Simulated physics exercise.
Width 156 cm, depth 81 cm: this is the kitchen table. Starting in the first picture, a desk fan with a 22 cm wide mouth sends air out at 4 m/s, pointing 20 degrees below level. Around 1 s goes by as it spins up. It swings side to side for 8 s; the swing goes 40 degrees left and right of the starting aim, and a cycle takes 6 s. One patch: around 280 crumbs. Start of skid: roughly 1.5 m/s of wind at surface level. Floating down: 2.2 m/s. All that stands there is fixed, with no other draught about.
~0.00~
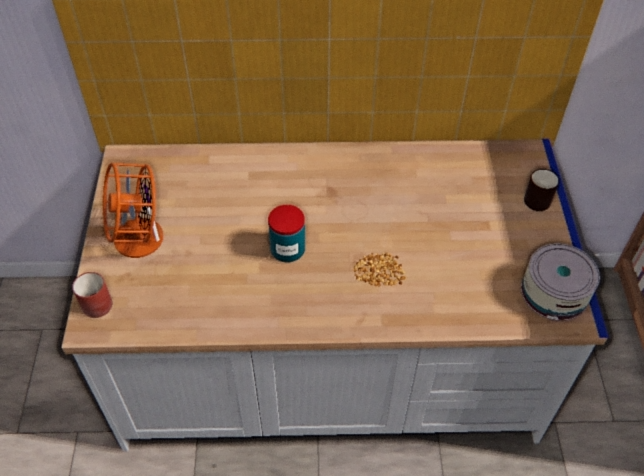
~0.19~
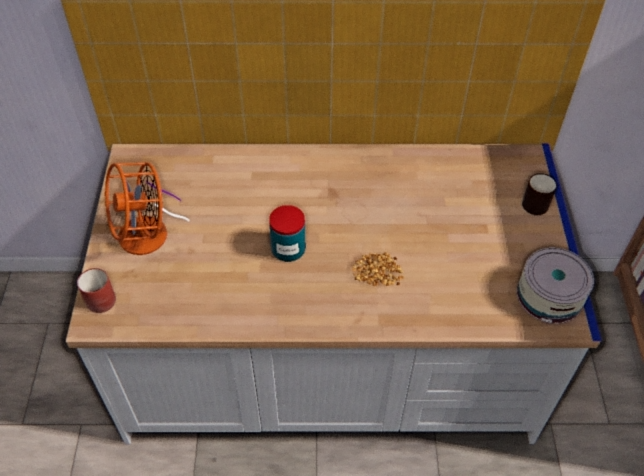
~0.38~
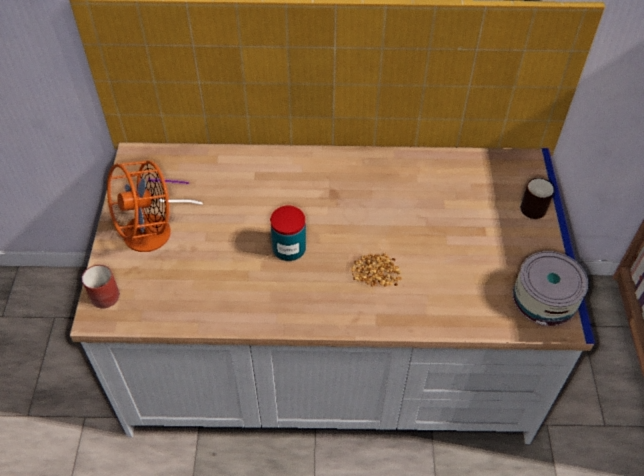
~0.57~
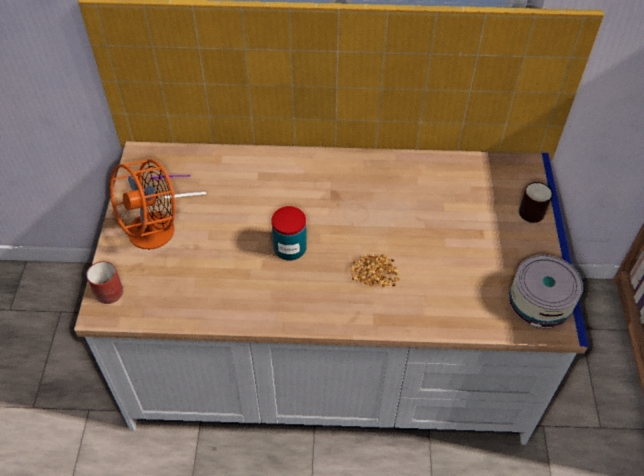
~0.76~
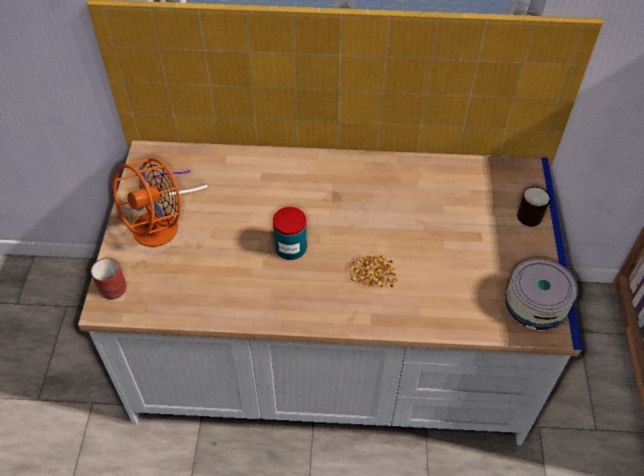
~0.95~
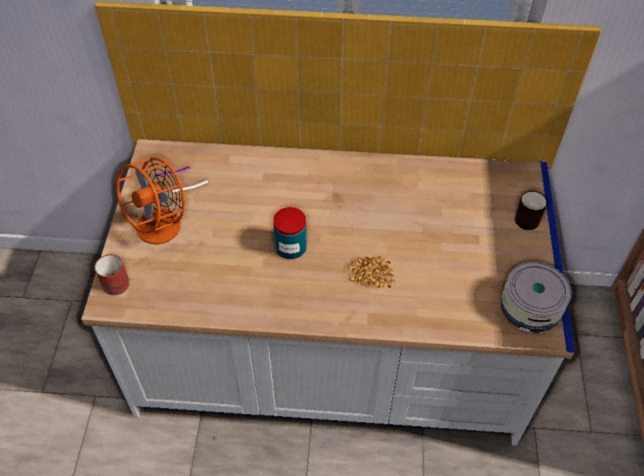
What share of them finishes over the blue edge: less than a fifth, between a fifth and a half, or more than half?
Less than a fifth.
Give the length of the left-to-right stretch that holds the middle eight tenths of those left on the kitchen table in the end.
10 cm, give or take.
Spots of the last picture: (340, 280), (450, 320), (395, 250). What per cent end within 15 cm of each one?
Roughly 80 %, 0 % and 60 %, in that order.
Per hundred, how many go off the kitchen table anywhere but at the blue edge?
The figure is near 1 %.
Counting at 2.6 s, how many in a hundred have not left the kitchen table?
Some 100 per cent at that time.
After 1.6 s the count stands so, 0 % are over the blue edge; the middle of those left on the top is near (372, 272).
After 2.6 s the count stands so, 0 % are over the blue edge; the middle of those left on the top is near (372, 272).
After 4.4 s the count stands so, 0 % are over the blue edge; the middle of those left on the top is near (372, 272).
After 8.0 s, at the end, 0 % are over the blue edge; the middle of those left on the top is near (372, 274).
